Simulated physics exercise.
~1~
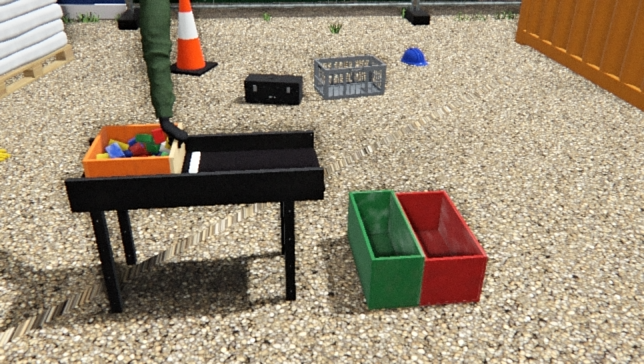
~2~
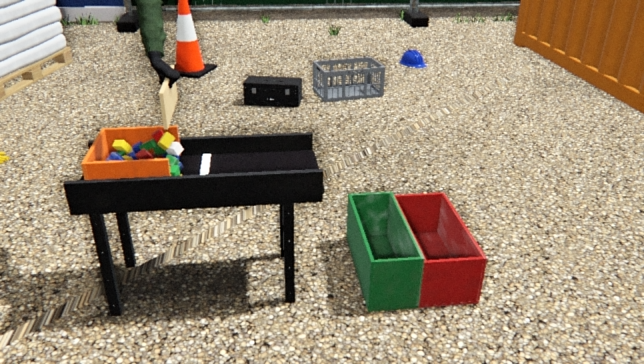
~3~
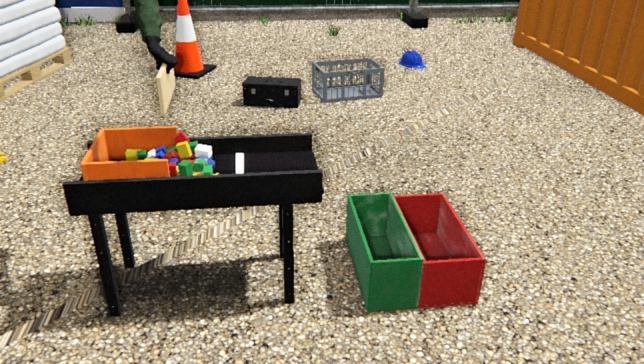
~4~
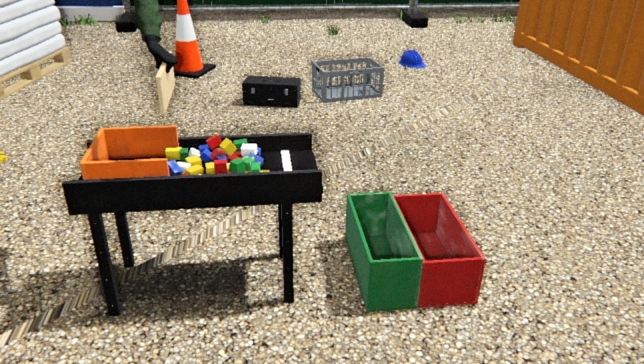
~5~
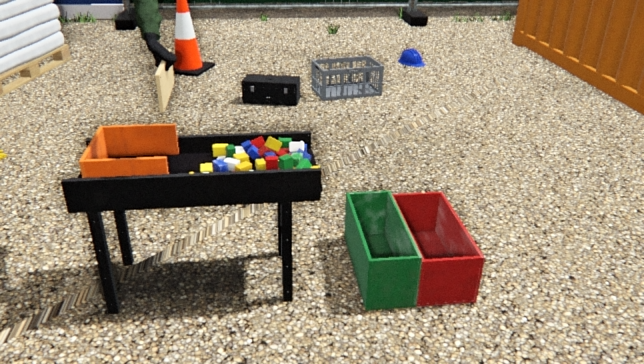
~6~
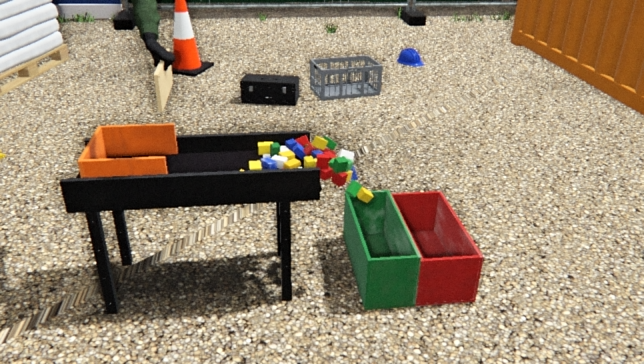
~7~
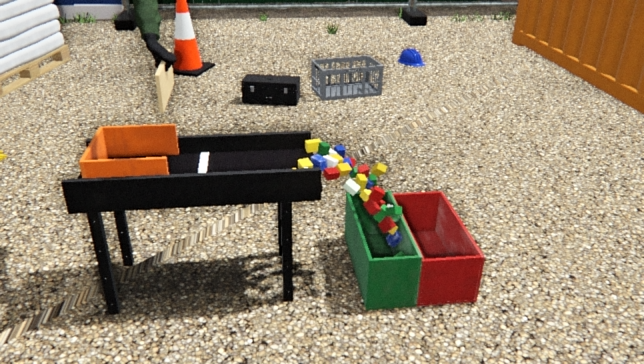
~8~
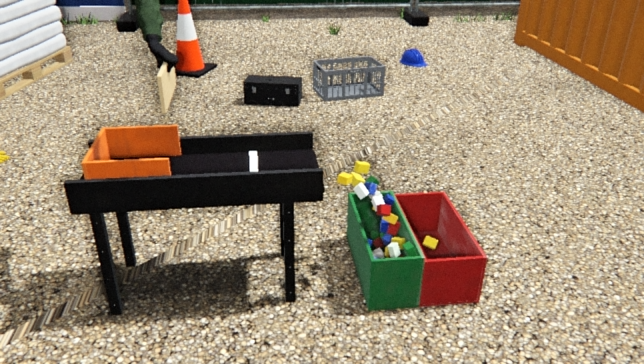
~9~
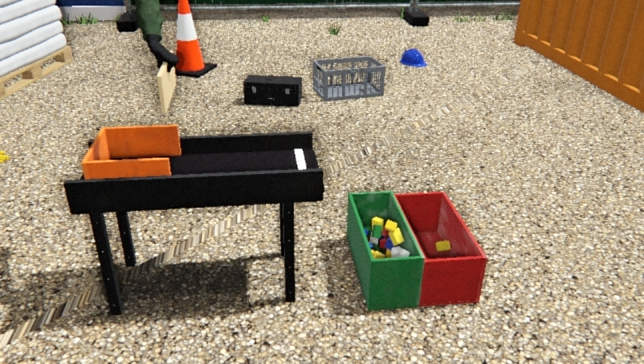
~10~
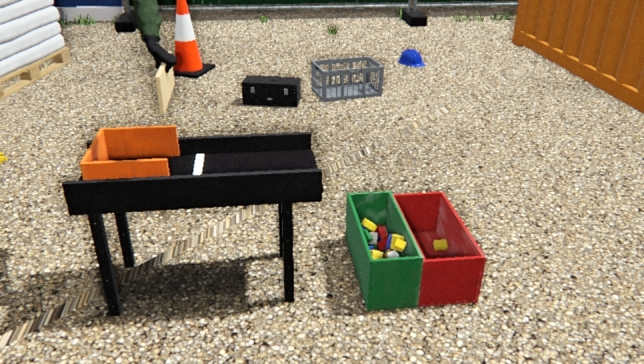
Gloved arm raising a gate, letting a conveyor carry toy bricks right and drop nearly all into a green box, one into red.
